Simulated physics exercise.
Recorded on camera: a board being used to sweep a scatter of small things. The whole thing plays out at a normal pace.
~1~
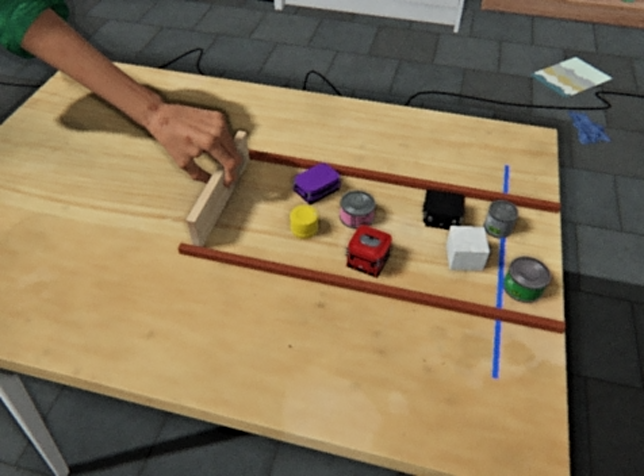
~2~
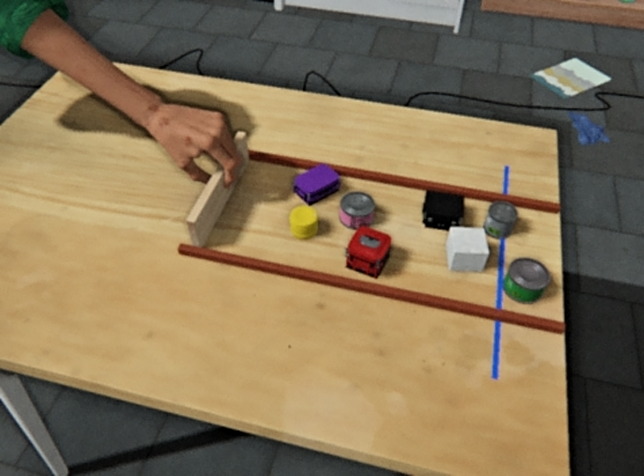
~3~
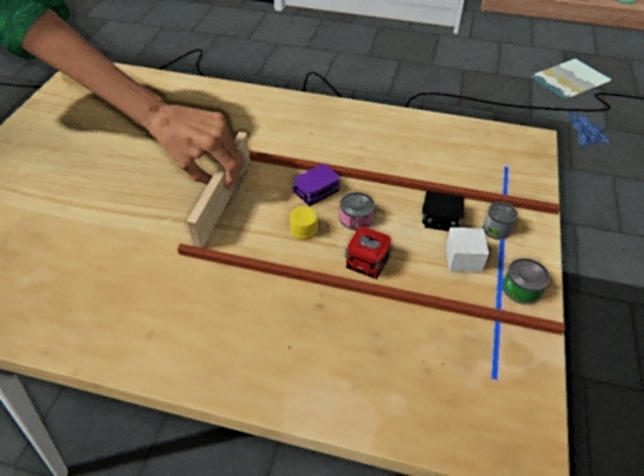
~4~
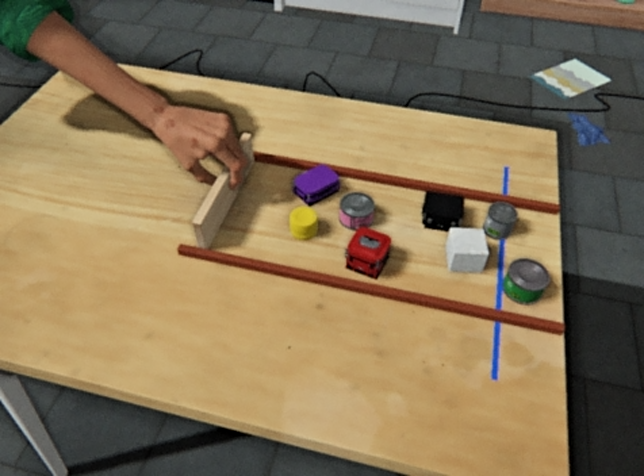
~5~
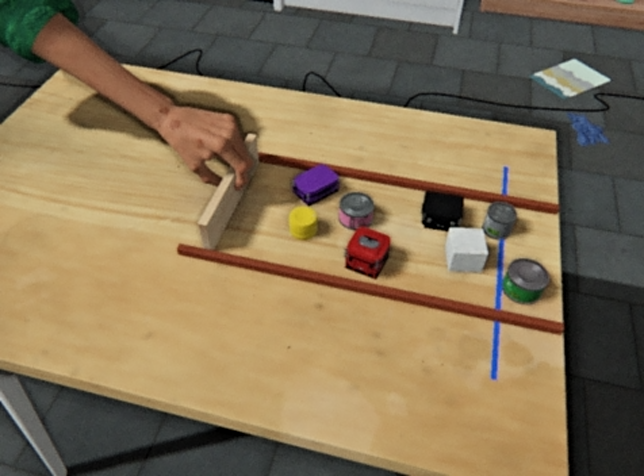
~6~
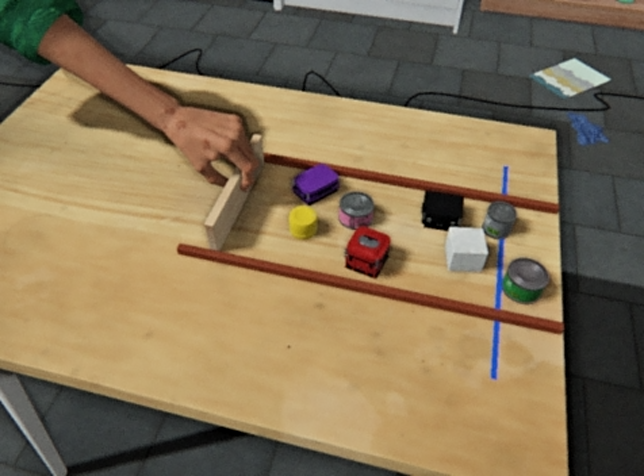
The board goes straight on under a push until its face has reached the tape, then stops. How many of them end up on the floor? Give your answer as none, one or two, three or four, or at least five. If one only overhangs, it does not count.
The count is one or two.
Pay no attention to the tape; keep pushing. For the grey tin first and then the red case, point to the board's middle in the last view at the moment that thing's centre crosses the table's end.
Approx. (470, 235) for the first, approx. (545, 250) for the second.
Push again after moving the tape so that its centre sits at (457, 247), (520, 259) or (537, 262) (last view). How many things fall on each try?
Try 1: 0; try 2: 4; try 3: 4.
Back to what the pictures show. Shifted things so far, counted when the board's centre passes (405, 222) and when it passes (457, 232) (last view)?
At the one place 5, at the other 8.
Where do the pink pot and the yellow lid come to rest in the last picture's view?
They come to rest around (522, 242) and (517, 267).
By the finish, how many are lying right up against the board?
It ends up touching 4.
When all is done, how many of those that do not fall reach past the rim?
The number overhanging is 3.
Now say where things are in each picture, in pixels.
In the first picture, green pot (526, 280); grey tin (501, 219); white block (467, 249); board (221, 187); tape (502, 254).
In the second picture, grey tin (500, 220); black case (443, 211).
In the third picture, white block (466, 250); pink pot (357, 211).
In the fourth picture, green pot (526, 281); red case (368, 252).
In the fifth picture, grey tin (499, 221); yellow lid (303, 223).
In the sixth picture, green pot (525, 281); grey tin (499, 221); white block (466, 250); board (237, 191); tape (501, 255).
Early on, none off yet; green pot at rest near (525, 281); grey tin at rest near (499, 221); white block at rest near (466, 250).
A while later, none off yet; green pot travelled a little near (537, 287); grey tin travelled well along near (552, 228); white block travelled about its own width near (507, 257).
Finally, the number that fall off is one or two; lost, grey tin.
